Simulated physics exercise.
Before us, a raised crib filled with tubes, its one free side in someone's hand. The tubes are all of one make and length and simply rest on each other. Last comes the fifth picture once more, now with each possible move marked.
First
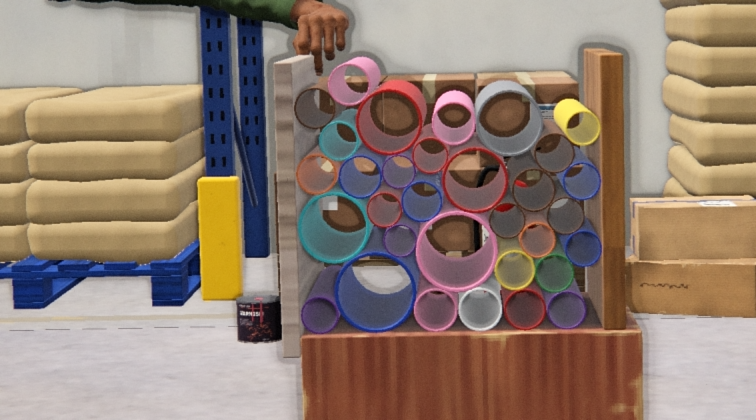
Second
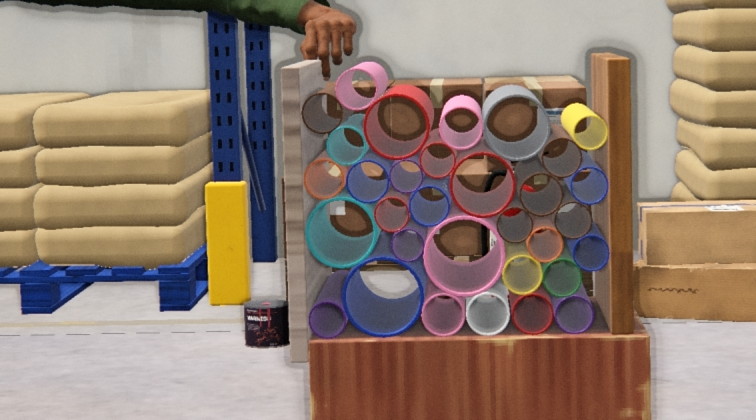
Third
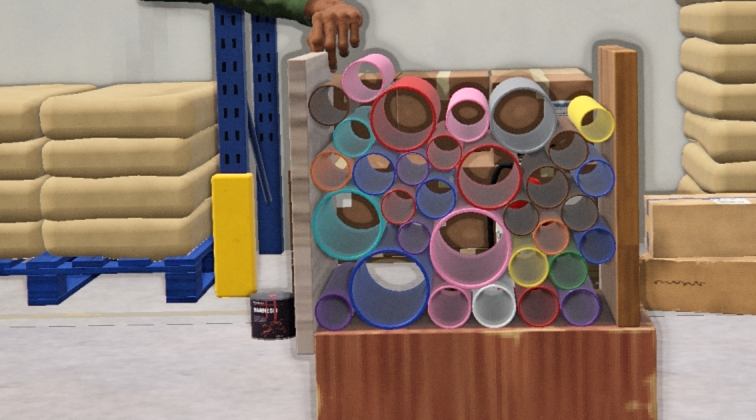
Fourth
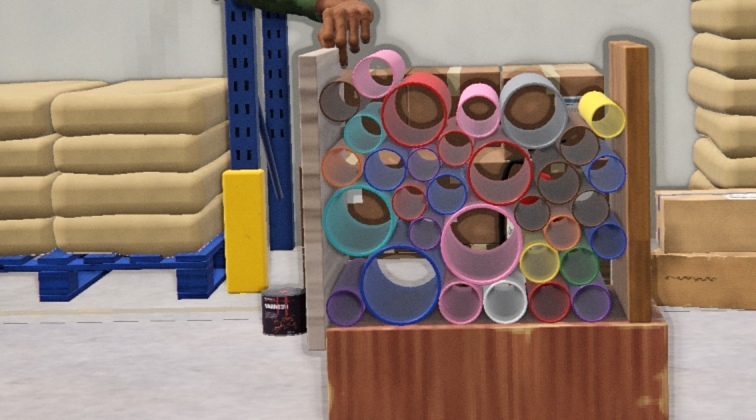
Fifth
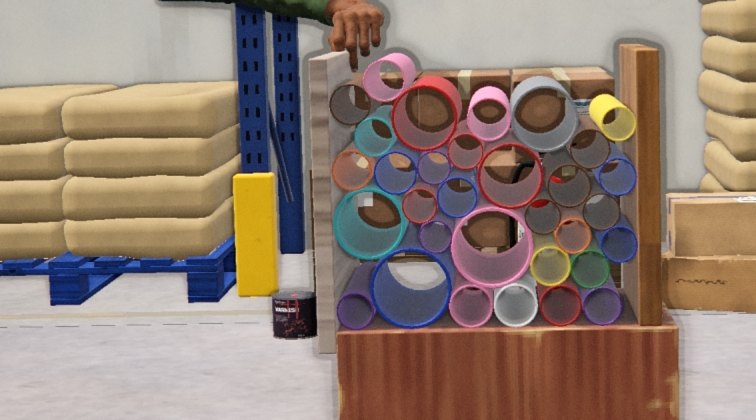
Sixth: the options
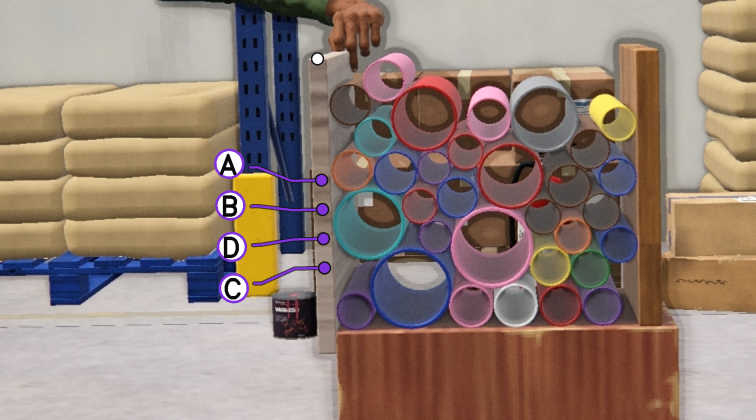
A hand in a green sleeve rests on top of the pale left side board of a raised wooden crib in a warehouse, seen end-on from the front. Open tubes in red, pink, blue, turquoise, purple and yellow lie stacked between the boards, with stuffed sacks, blue racking, a yellow post and a dark can at left and boxes at right. The camera shifts slightly leftward, sliding the whole view gently right, while hand, board and tubes show no clear movement of their own.
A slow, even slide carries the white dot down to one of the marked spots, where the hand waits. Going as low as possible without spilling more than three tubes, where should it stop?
At most to A.
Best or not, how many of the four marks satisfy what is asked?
One of the four.
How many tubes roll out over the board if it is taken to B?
At B the number is four.
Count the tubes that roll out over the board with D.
With D, four.
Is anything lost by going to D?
Yes, at D.
On the copy, A at (322, 181); B at (323, 210); C at (325, 268); D at (324, 239); the white dot at (318, 59).
On A. First, top of the board (329, 114).
Then, top of the board (331, 178).
Finally, top of the board (331, 179), two out over the board.
By contrast, B four out over the board; C four out over the board; D four out over the board.
